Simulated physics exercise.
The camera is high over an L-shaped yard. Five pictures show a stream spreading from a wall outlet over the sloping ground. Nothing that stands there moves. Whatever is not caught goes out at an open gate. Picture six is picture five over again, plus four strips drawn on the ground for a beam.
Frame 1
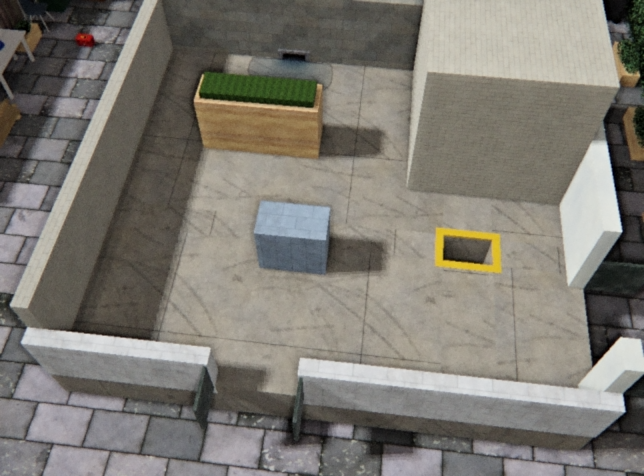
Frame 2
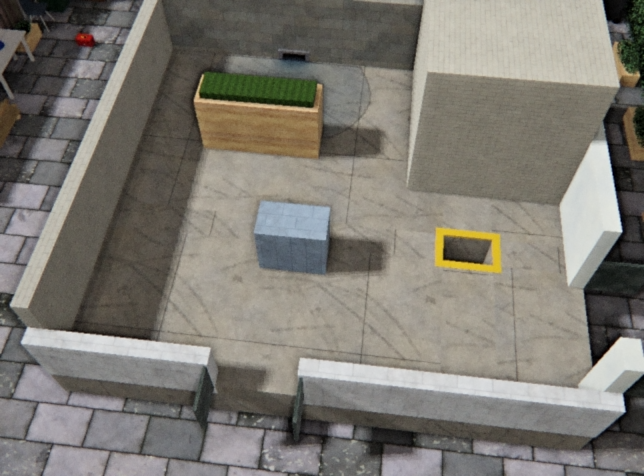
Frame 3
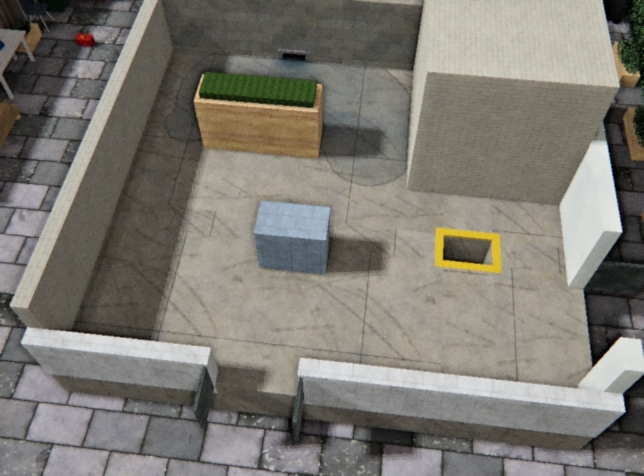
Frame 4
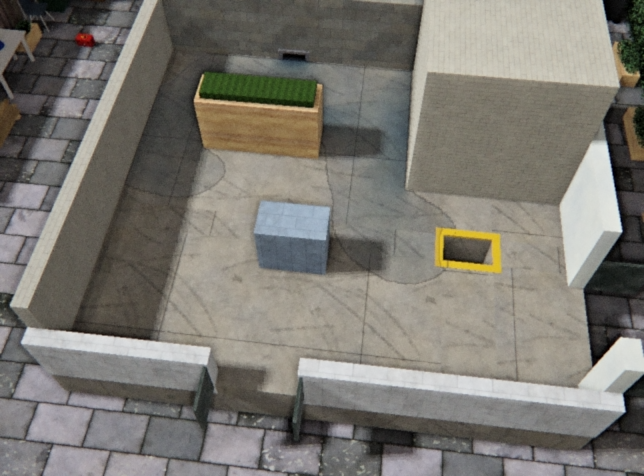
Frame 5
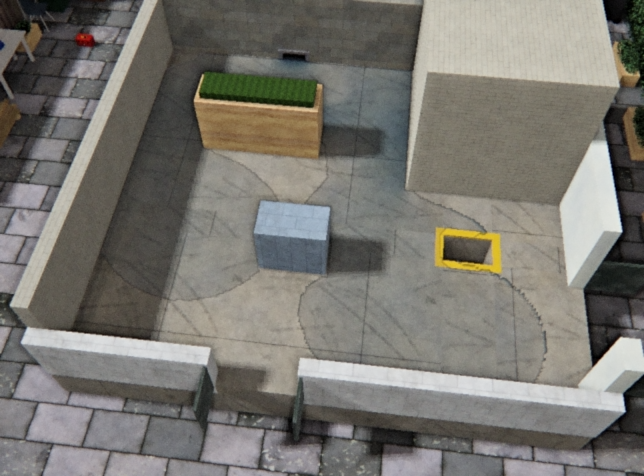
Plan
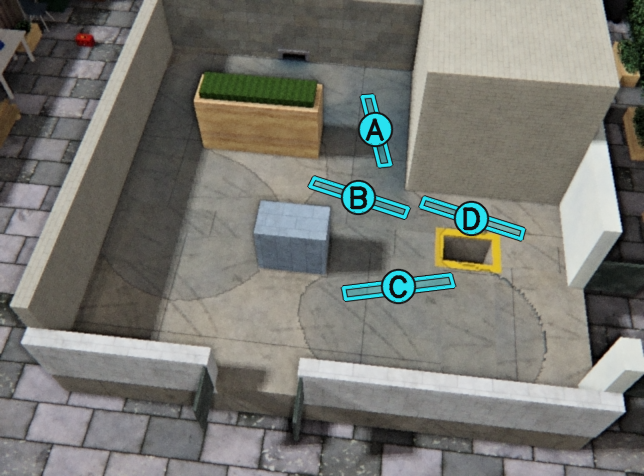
A dark wet patch spreads over the pale floor of a walled L-shaped yard, seen from high above by a still camera. A wooden planter topped with green stands behind a grey-blue block, with a yellow-edged drain pit to the right and gaps in the low walls. From the back wall, the wetness creeps around the planter, then widens forward past the block, reaching the pit and front right.
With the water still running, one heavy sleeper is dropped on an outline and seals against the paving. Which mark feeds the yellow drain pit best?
C beats the others.
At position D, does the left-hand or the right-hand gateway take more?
The right one.
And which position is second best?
That would be B.
On the marked copy, A from (367, 96) to (385, 165); B from (312, 182) to (406, 212); C from (344, 293) to (451, 280); D from (422, 202) to (522, 234).
With A, about 11 % of the stream goes into the yellow drain pit, about 88 % out by the gates.
With B, about 22 % of the stream goes into the yellow drain pit, about 74 % out by the gates.
With C, about 50 % of the stream goes into the yellow drain pit, about 49 % out by the gates.
With D, about 9 % of the stream goes into the yellow drain pit, about 90 % out by the gates.
